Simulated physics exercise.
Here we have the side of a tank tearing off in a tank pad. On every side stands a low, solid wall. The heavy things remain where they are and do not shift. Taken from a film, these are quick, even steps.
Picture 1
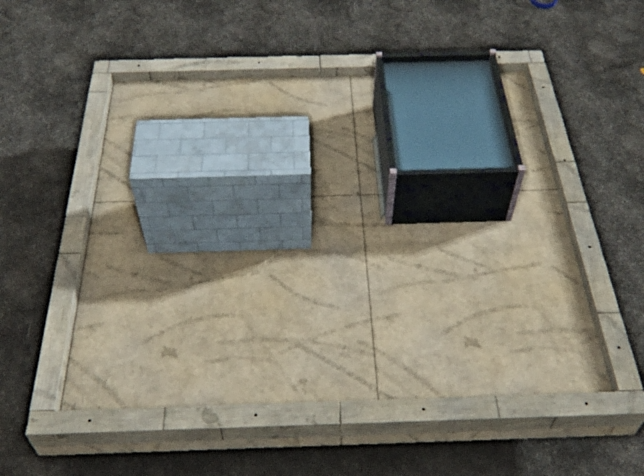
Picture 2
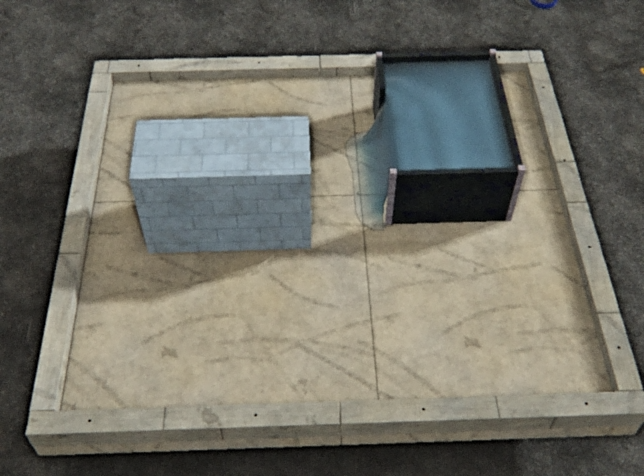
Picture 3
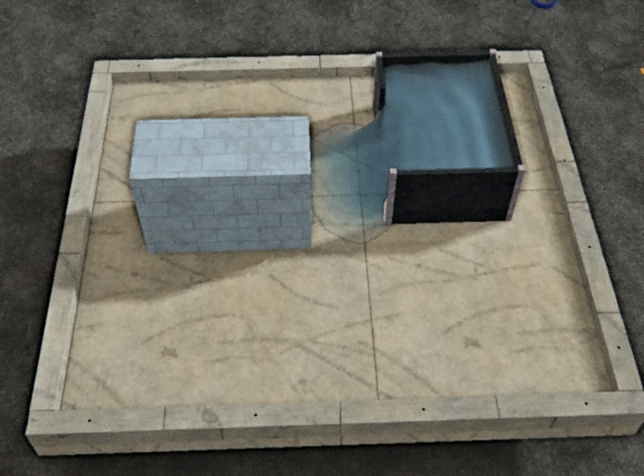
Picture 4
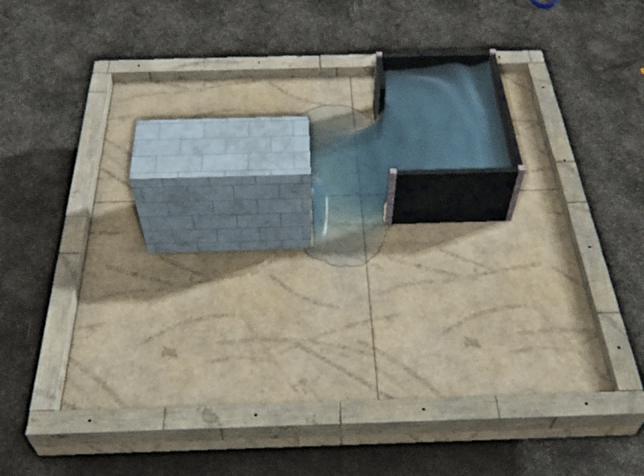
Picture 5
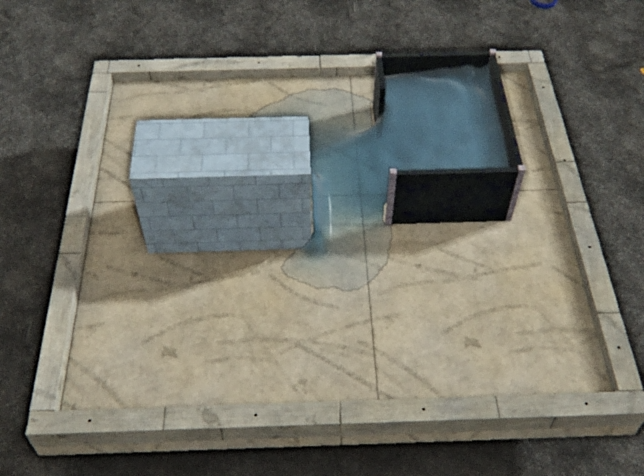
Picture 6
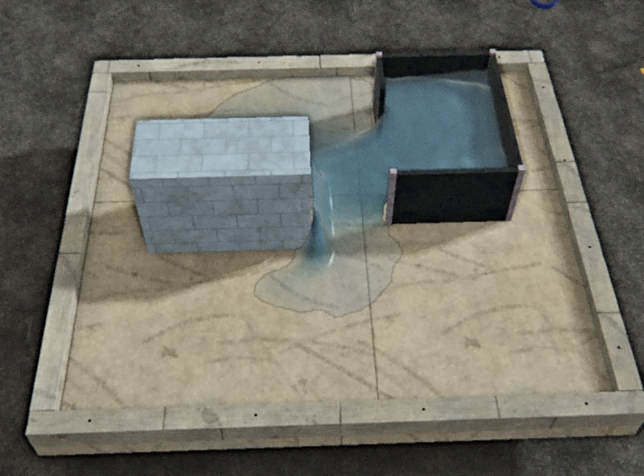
In a low-walled tank pad, water pours from a tank's open left side, strikes a pale block and spreads around it.
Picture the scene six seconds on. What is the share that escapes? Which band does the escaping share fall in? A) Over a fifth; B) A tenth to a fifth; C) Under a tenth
B.
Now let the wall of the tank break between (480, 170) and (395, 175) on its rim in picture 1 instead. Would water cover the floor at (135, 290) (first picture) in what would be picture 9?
Untouched.
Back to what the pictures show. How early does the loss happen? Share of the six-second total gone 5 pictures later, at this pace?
Roughly 0 %.
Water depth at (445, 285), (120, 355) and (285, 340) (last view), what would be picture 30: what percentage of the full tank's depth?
About 0 per cent, then 12 per cent, then 4 per cent.
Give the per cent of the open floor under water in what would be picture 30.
It comes to 80 per cent.
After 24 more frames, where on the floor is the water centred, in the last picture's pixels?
Around pixel (292, 213) of the last picture.
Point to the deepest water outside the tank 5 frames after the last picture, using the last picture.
My pick is (320, 215).
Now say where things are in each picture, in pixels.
In the first picture, still water in the tank at (445, 115).
In the second picture, water pours out at (388, 161) and has run to (381, 226).
In the third picture, water pours out at (387, 164) and has run to (321, 138).
In the fourth picture, the front is at a hidden place, out from the gap at (387, 166).
In the fifth picture, water pours out at (387, 167) and has run to a hidden place.
In the sixth picture, water pours out at (387, 167) and has run to a hidden place.
A moment on, water covers 30 % of the floor; the low wall has let 0 % over.
Next, water covers 40 % of the floor; the low wall has let 0 % over.
Then, water covers 55 % of the floor; the low wall has let 10 % over.
Later, water covers 65 % of the floor; the low wall has let 16 % over.
In the end, water covers 80 % of the floor; the low wall has let 16 % over.
